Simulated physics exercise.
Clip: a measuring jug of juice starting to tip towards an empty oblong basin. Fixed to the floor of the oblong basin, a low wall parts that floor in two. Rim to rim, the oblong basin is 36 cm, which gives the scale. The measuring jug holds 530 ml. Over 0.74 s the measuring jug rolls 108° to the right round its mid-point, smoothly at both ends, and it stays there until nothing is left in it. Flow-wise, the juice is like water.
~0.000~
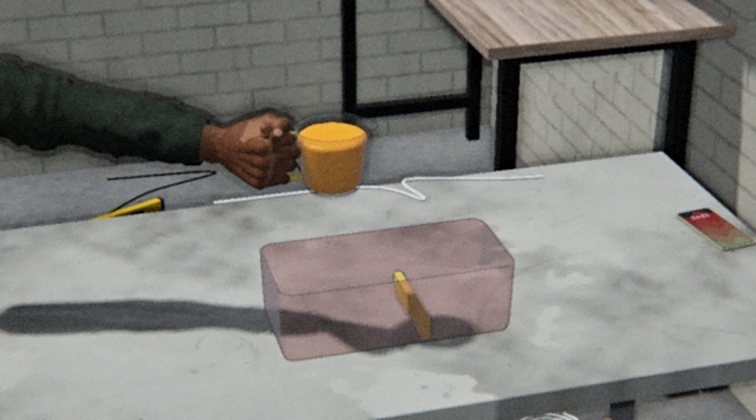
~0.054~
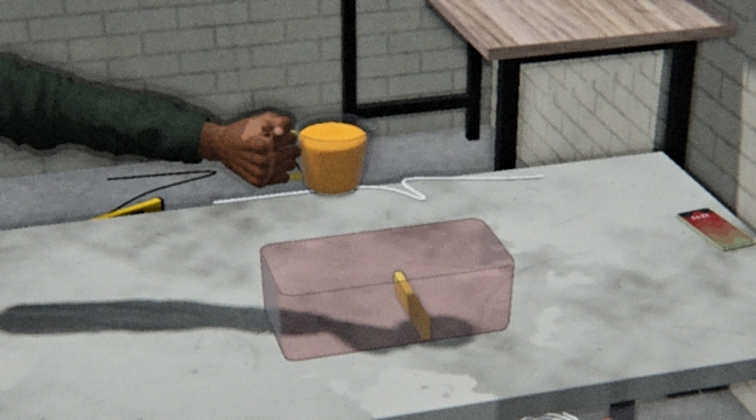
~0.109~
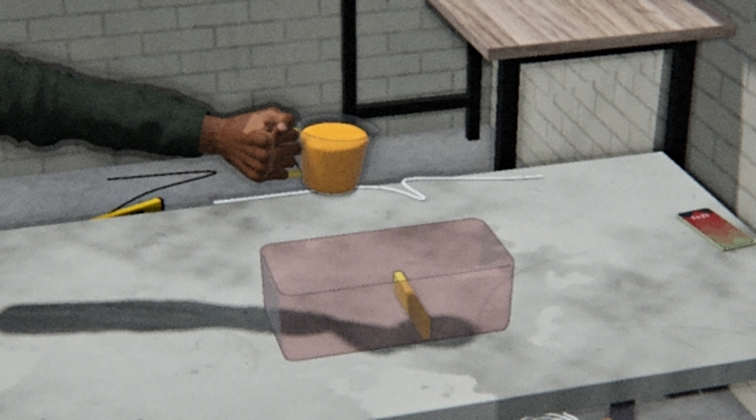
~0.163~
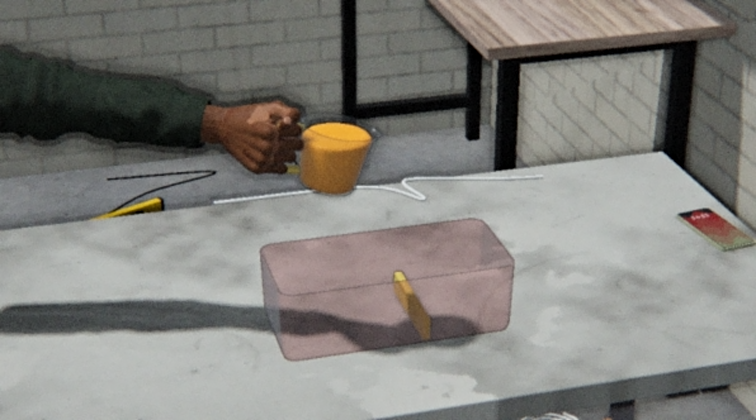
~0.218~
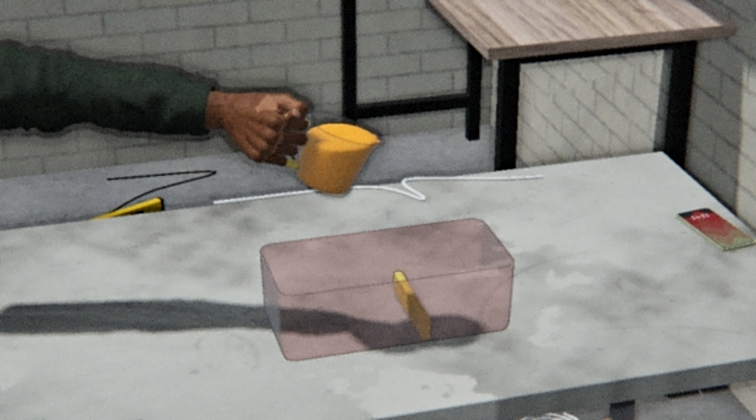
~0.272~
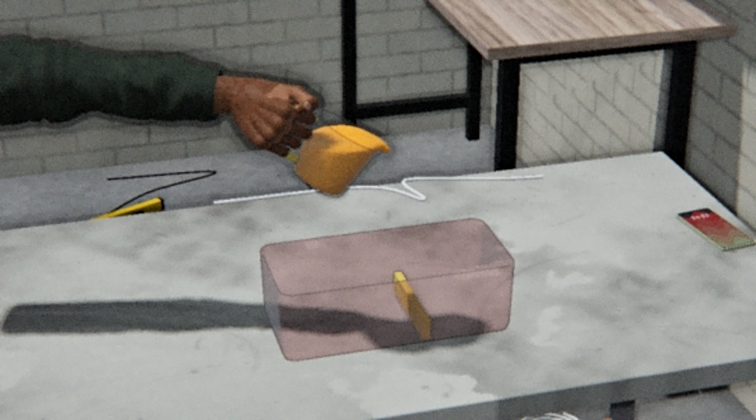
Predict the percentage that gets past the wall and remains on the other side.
The other side holds about 57 % in the end.
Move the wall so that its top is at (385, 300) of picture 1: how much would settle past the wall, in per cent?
With the wall placed like that, close to 90 per cent.
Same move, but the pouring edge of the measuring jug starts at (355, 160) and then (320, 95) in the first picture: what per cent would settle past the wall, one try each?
In order, 10 and 10 per cent.
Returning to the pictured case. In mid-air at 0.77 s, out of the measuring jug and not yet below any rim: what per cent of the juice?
It comes to some 12 percent of the total.
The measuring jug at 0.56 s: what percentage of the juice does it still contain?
Still held: Roughly 40 % of the total.
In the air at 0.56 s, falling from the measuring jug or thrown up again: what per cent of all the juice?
Estimate: About 36 % of all of it.
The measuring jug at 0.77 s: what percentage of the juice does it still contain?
Share remaining: Approx. 4 %.
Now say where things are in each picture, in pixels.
It leans 0°; its right rim is at (378, 123); the juice meets the walls at (297, 139) and (366, 131); the oblong basin's rim runs from (269, 272) to (499, 242); the wall's top is at (412, 296), in the first picture.
It leans 1°; its right rim is at (379, 124); the juice meets the walls at (298, 138) and (366, 131), in the second picture.
It leans 6°; its right rim is at (381, 127); the juice meets the walls at (300, 137) and (368, 132), in the third picture.
It leans 12°; its right rim is at (383, 133); the juice meets the walls at (301, 137) and (371, 133), in the fourth picture.
It leans 22°; its right rim is at (385, 140); the juice meets the walls at (303, 140) and (378, 135), in the fifth picture.
It leans 32°; its right rim is at (386, 150); the juice meets the walls at (303, 145) and (382, 144); 2 per cent is over the edge, in the sixth picture.
By 0.56 s the tilt is 93° and 40 per cent is still to pour, 1 is left of the wall and 22 right of it.
By 0.77 s the tilt is 108° and 4 per cent is still to pour, 27 is left of the wall and 56 right of it.
By 1.00 s the tilt is 108° and 0 per cent is still to pour, 41 is left of the wall and 56 right of it.
By 1.24 s the tilt is 108° and 0 per cent is still to pour, 41 is left of the wall and 57 right of it.
At rest 41 per cent lies left of the wall, 57 right of it and 2 outside.
